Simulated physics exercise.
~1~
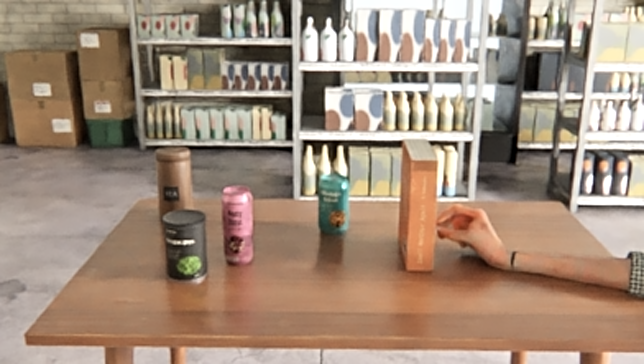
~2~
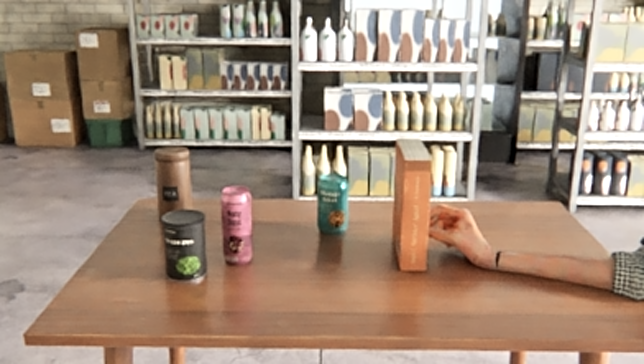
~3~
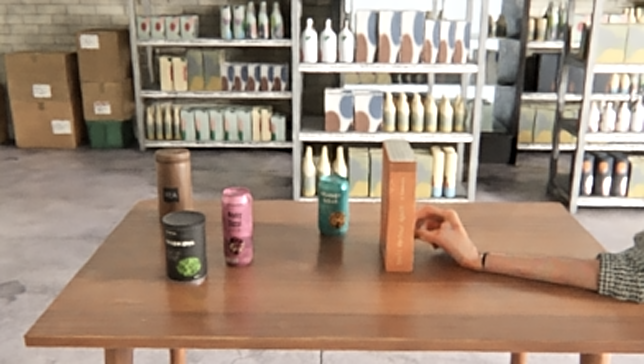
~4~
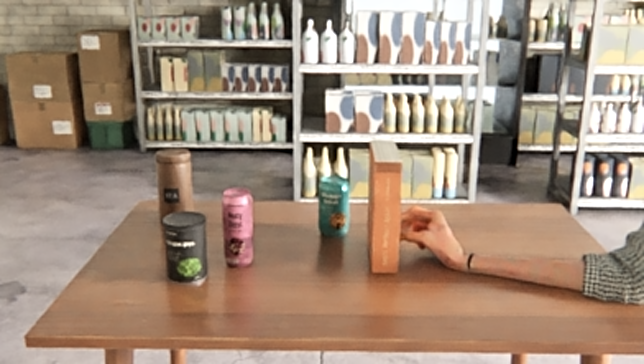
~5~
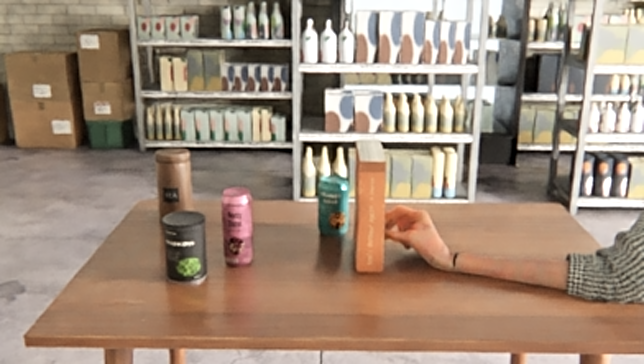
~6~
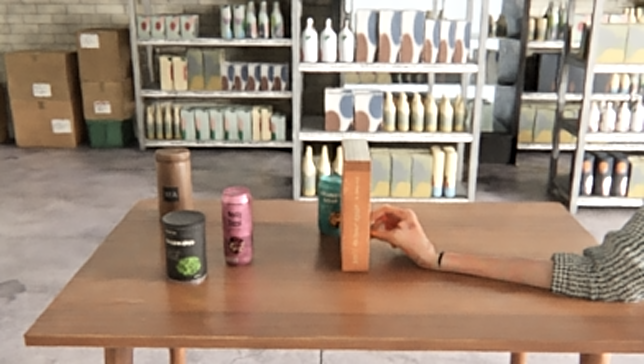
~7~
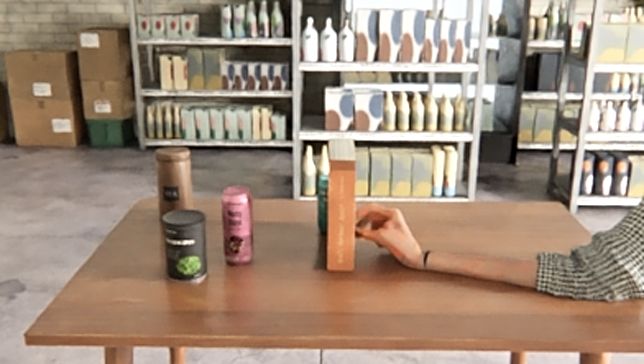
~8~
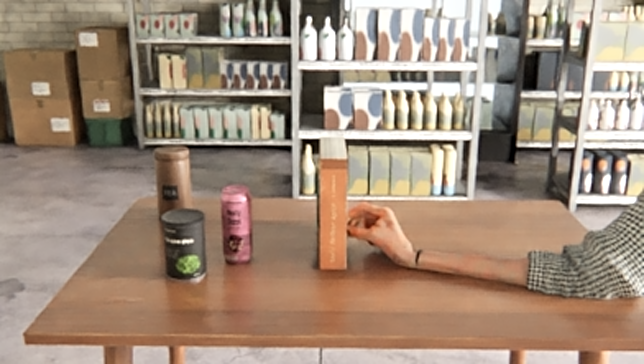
The footage shows a hand pushing an upright orange book slowly leftward across a wooden table holding a black tin, a brown jar, a pink can and a turquoise can. The book slides in front of the turquoise can, hiding it, and ends still standing with the hand beside it.
